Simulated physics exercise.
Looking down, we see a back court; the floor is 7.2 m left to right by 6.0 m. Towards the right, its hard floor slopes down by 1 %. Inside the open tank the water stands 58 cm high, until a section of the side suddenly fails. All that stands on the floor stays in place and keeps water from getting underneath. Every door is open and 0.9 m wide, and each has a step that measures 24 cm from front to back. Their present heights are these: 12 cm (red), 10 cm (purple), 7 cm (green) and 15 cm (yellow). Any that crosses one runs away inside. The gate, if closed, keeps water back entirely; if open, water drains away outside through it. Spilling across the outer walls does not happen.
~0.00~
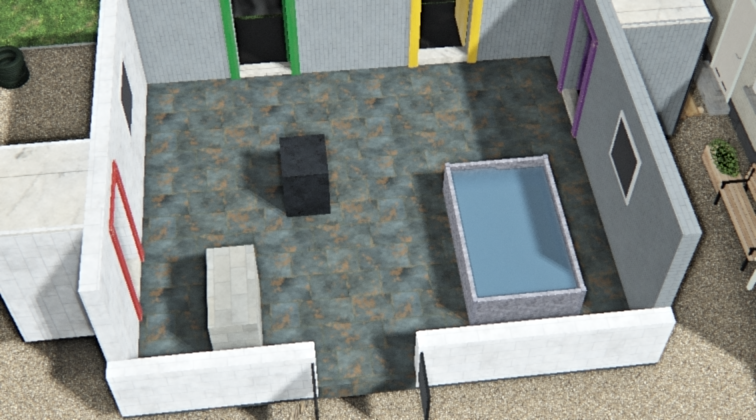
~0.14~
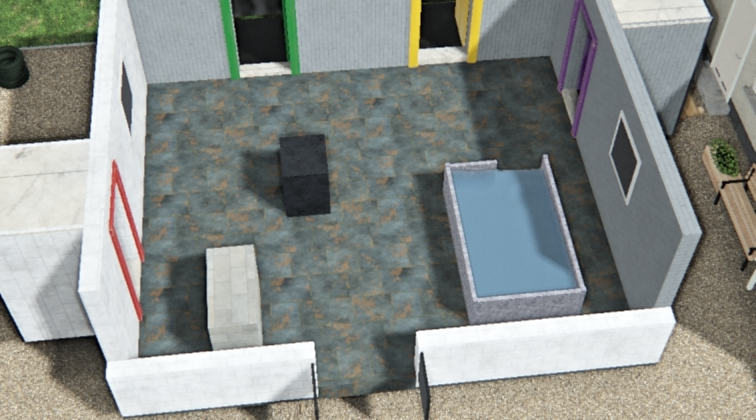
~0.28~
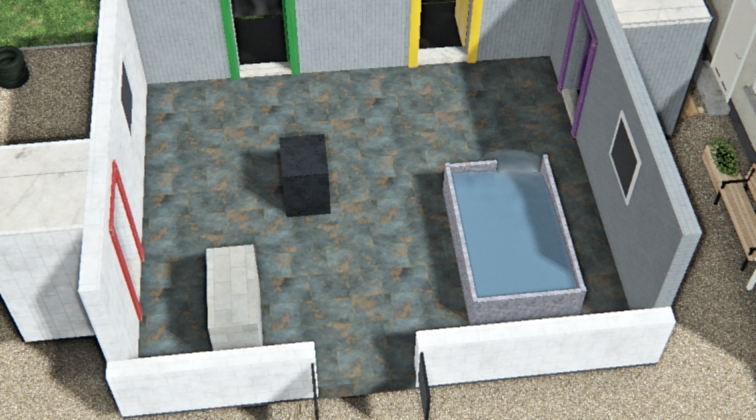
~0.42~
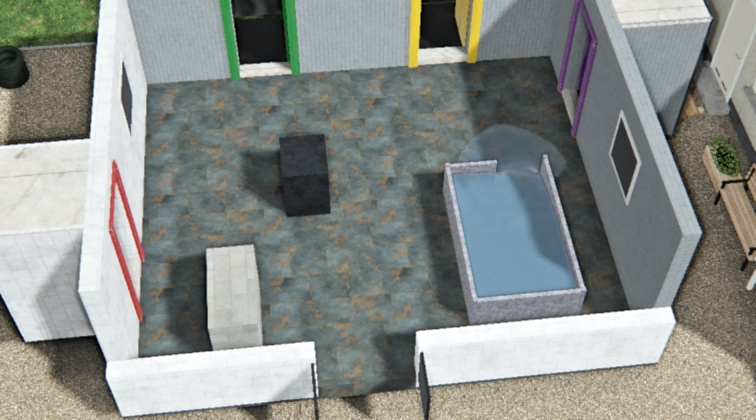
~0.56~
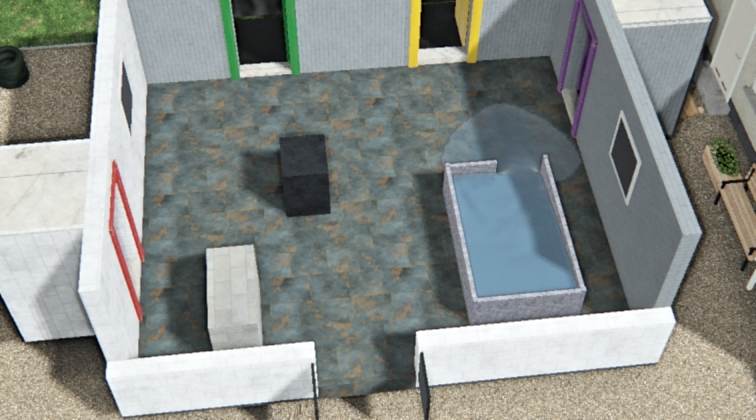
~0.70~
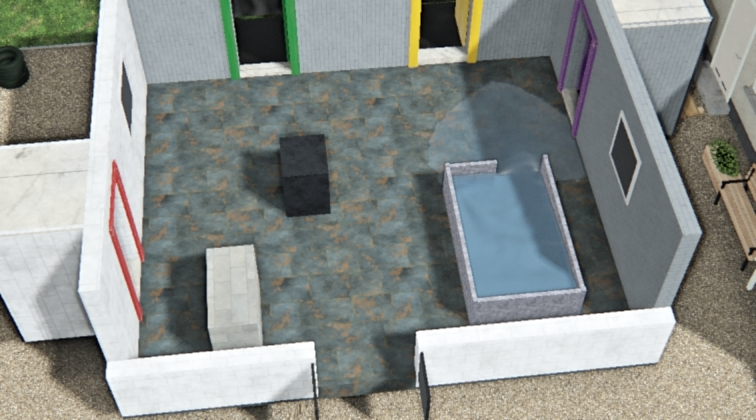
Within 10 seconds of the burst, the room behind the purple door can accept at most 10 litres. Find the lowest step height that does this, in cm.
The lowest height is about 16 cm.
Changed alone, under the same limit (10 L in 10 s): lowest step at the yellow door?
Yellow door, minimum about 17 cm.
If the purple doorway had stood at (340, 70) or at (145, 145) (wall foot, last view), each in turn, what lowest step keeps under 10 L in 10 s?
5.0 and 8.0 cm.
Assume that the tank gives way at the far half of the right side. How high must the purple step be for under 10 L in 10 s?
Some 7.5 cm.
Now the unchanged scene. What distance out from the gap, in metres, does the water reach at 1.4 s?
About 3.2 m.
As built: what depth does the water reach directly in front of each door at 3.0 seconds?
At the red door the depth is 0 cm, at purple 15 cm, at green 2 cm and at yellow 20 cm.
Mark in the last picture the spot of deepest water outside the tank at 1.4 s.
Look close to (542, 58).
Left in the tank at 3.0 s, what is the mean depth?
About 33 cm.
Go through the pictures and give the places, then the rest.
In the first picture, still water, 58 cm deep, in the open tank at (512, 228); the purple door at (577, 70) is dry.
In the second picture, water pours out on the far side and has run 0.3 m, to a hidden place; about 8 cm deep outside, 58 cm at the back.
In the third picture, the front is at (502, 152), 0.8 m from the gap on the far side; 0.6 m2 of floor is wet, 58 cm left at the back.
In the fourth picture, water pours out on the far side and has run 1.3 m, to (496, 129); about 5 cm deep outside, 58 cm at the back.
In the fifth picture, the gap is on the far side, the front 1.8 m out at (494, 108); the back of the open tank holds 58 cm.
In the sixth picture, the front is at (489, 88), 2.3 m from the gap on the far side; 3.8 m2 of floor is wet, 58 cm left at the back; 0.2 m in a straight line remain to the purple door at (577, 70).
After 1.4 s water covers 20 % of the floor, deepest (36 cm) near (542, 58); 17 cm at the purple door, 1 litre in over its 10 cm step.
After 3.0 s water covers 25 % of the floor, deepest (28 cm) near (542, 58); 15 cm at the purple door, 30 litres in over its 10 cm step.
After 10.0 s water covers 85 % of the floor; 11 cm at the purple door, 94 litres in over its 10 cm step.
At the purple door as built, the water arrived by 0.8 s and peaked near 17 cm at 1.4 s.
Run again over the same 10 s with other heights there, 49 litres in over 12.5 cm, 1 litre over 20 cm. The limit of 10 litres is kept from about 16 cm up.
